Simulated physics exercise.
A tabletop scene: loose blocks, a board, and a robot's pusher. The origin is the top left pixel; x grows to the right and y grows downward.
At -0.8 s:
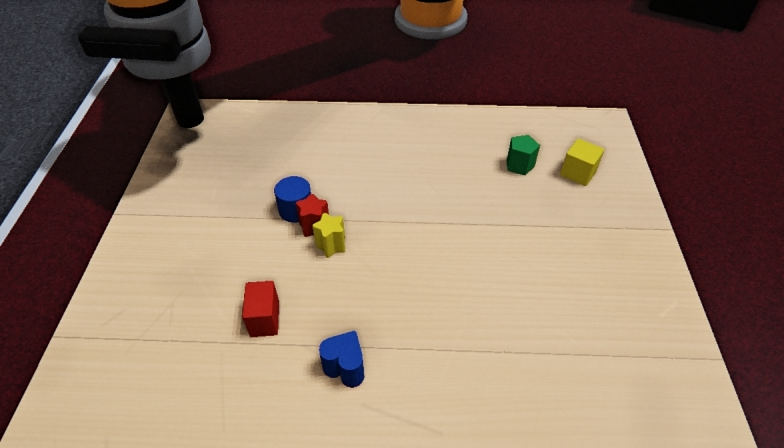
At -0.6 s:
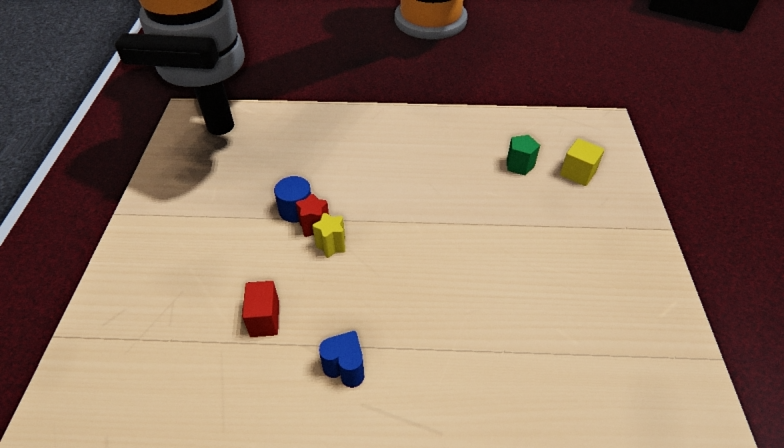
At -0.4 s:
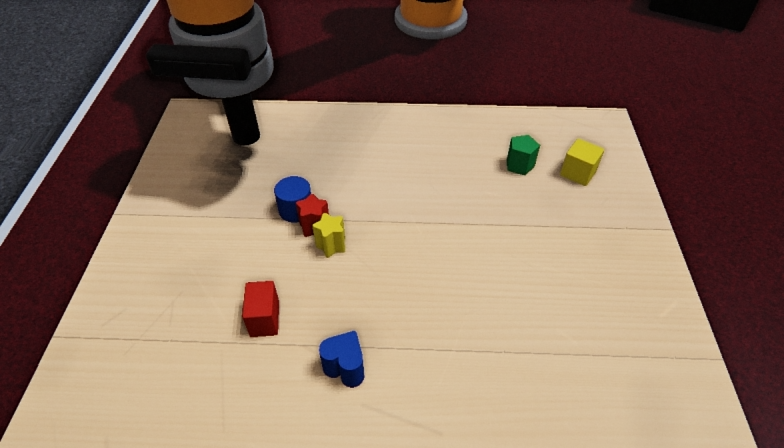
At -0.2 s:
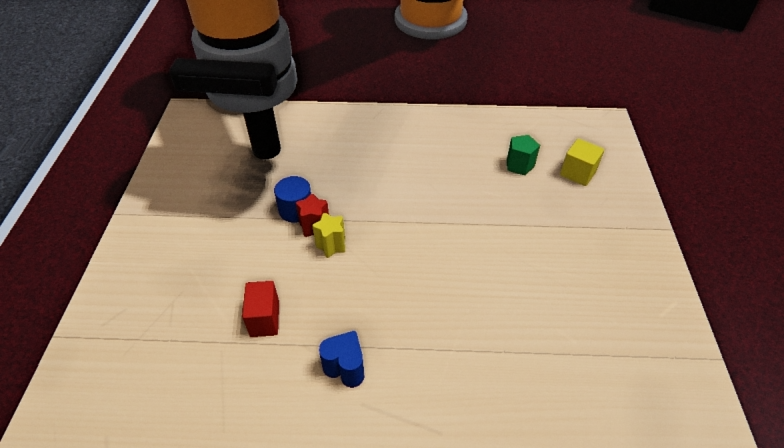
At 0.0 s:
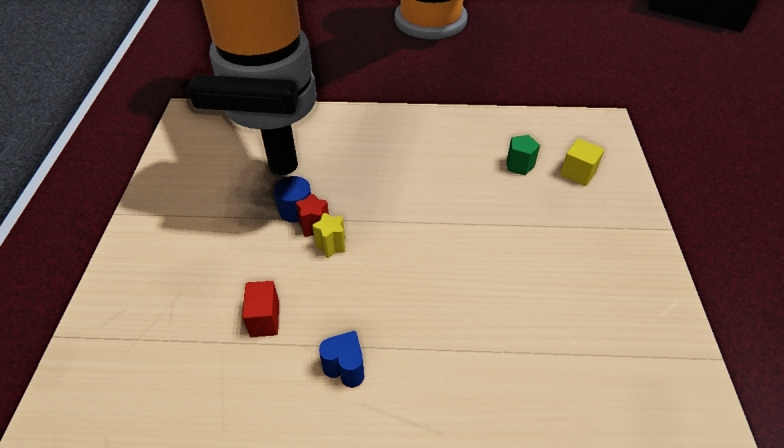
The video shows a robot's black pusher moving right and toward the viewer across a wooden tabletop, nearing a blue round block beside red and yellow star-shaped blocks, while all the loose blocks stay still.
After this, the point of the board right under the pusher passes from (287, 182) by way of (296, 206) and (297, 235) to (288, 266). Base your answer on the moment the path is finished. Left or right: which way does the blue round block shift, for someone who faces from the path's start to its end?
Sideways, to the left.
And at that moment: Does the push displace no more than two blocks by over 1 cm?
No, I don't think so.
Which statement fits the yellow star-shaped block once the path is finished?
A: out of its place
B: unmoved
The answer is A.
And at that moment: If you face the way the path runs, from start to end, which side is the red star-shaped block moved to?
To the left.
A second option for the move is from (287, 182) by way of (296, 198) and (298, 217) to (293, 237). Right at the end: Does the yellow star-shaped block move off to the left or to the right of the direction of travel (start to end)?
That block drifts left.
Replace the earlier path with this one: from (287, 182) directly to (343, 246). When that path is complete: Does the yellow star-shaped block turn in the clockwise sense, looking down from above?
No
On the path given first. One third of the way, pusher at (293, 191); blue round block at (298, 209); red star-shaped block at (321, 223), turned 15° anticlockwise; yellow star-shaped block at (343, 235).
Two thirds of the way, pusher at (294, 220); blue round block at (304, 238); red star-shaped block at (335, 244), turned 40° anticlockwise; yellow star-shaped block at (363, 249), turned 20° anticlockwise.
At the end, pusher at (284, 251); red rectangular block in place; blue round block at (307, 265); red star-shaped block at (339, 251), turned 75° anticlockwise; yellow star-shaped block at (368, 249), turned 20° anticlockwise.
